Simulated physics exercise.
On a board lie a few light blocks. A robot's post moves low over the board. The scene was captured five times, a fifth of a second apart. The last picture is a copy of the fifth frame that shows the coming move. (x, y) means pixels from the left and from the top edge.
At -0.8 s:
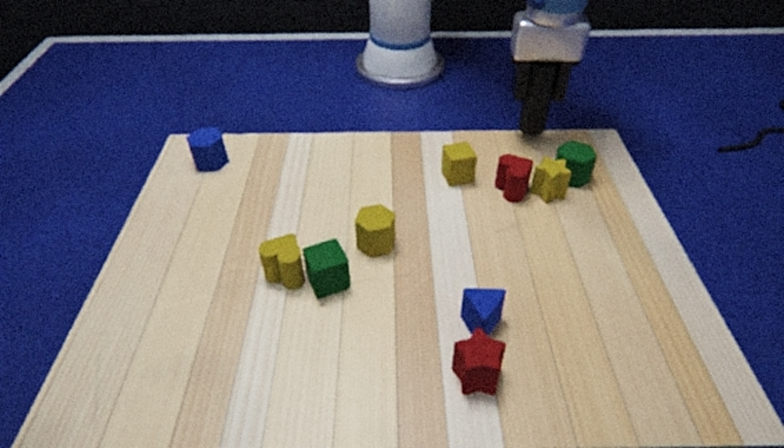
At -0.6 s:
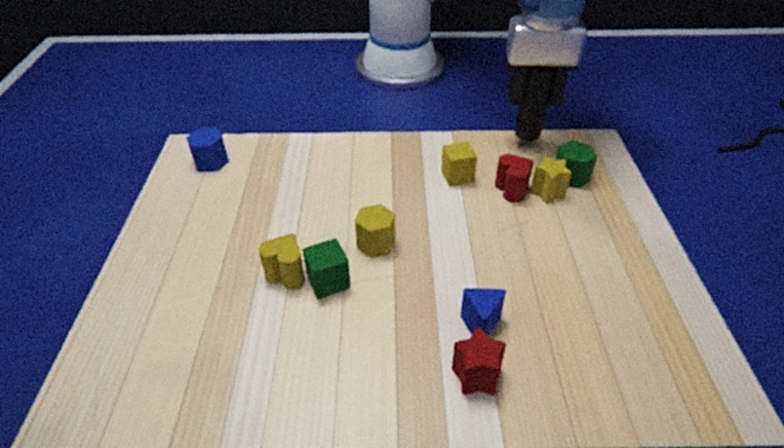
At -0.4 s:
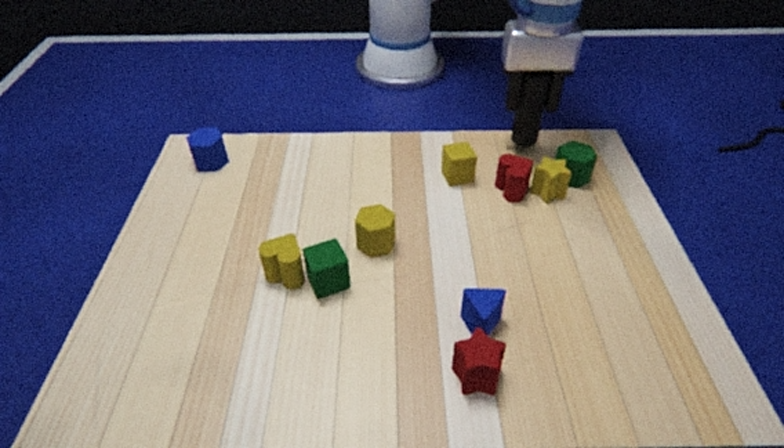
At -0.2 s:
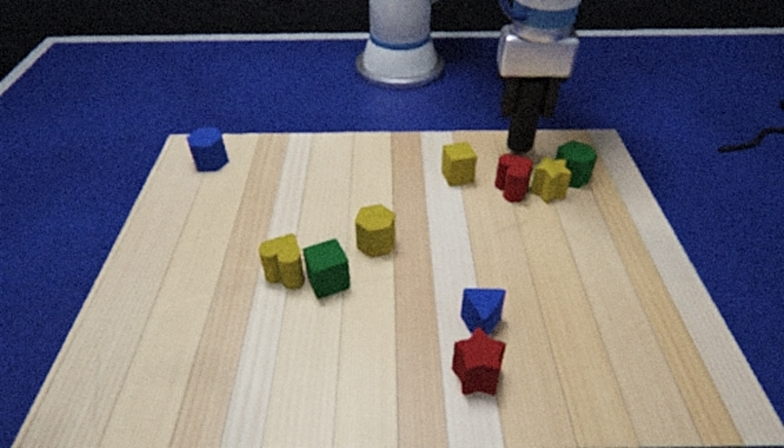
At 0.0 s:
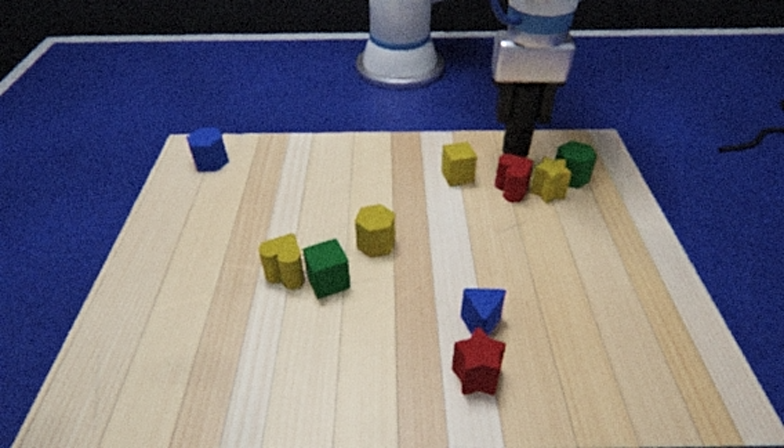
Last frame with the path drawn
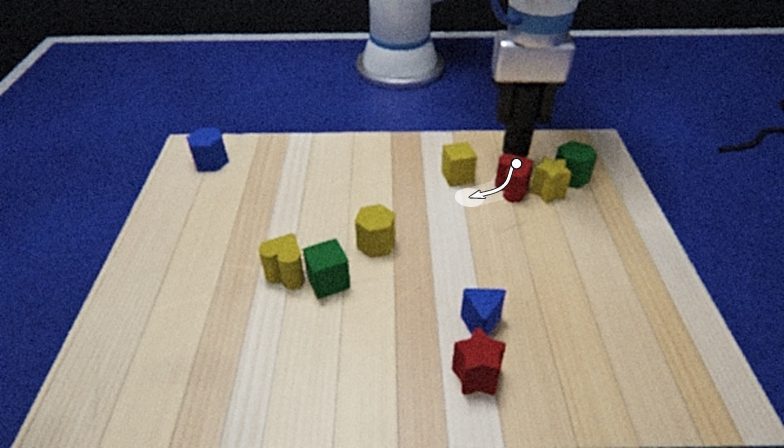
On a wooden board with scattered red, yellow, green and blue blocks, a robot's dark post crept slightly left and toward the viewer, drawing close behind the red heart, while the blocks stayed still.
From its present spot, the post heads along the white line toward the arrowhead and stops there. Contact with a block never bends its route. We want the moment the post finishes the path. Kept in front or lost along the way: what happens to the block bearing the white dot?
The post has lost it.
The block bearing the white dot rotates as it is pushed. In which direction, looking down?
Rotates counter-clockwise.
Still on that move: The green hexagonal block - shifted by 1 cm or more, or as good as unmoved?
From what I can tell, it will keep its place.
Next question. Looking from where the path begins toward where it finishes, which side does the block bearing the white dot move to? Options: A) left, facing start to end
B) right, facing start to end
A: Left, facing start to end.
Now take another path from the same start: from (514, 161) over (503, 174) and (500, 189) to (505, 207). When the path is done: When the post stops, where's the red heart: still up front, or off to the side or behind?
That block remains ahead.
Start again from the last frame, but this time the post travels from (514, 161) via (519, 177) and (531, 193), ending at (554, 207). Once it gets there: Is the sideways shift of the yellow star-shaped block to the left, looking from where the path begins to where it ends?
Yes - that is the case.
The line goes from (514, 161) via (509, 177) and (496, 191), ending at (470, 197); the dot is on the red heart.
The first path, step by step. One third of the way, post at (511, 169); red heart at (516, 169), turned 15° anticlockwise.
Two thirds of the way, post at (497, 182); red heart at (514, 182), turned 50° anticlockwise.
At the end, post at (471, 188); yellow square piece unmoved; red heart at (514, 182), turned 55° anticlockwise; green hexagonal block unmoved.
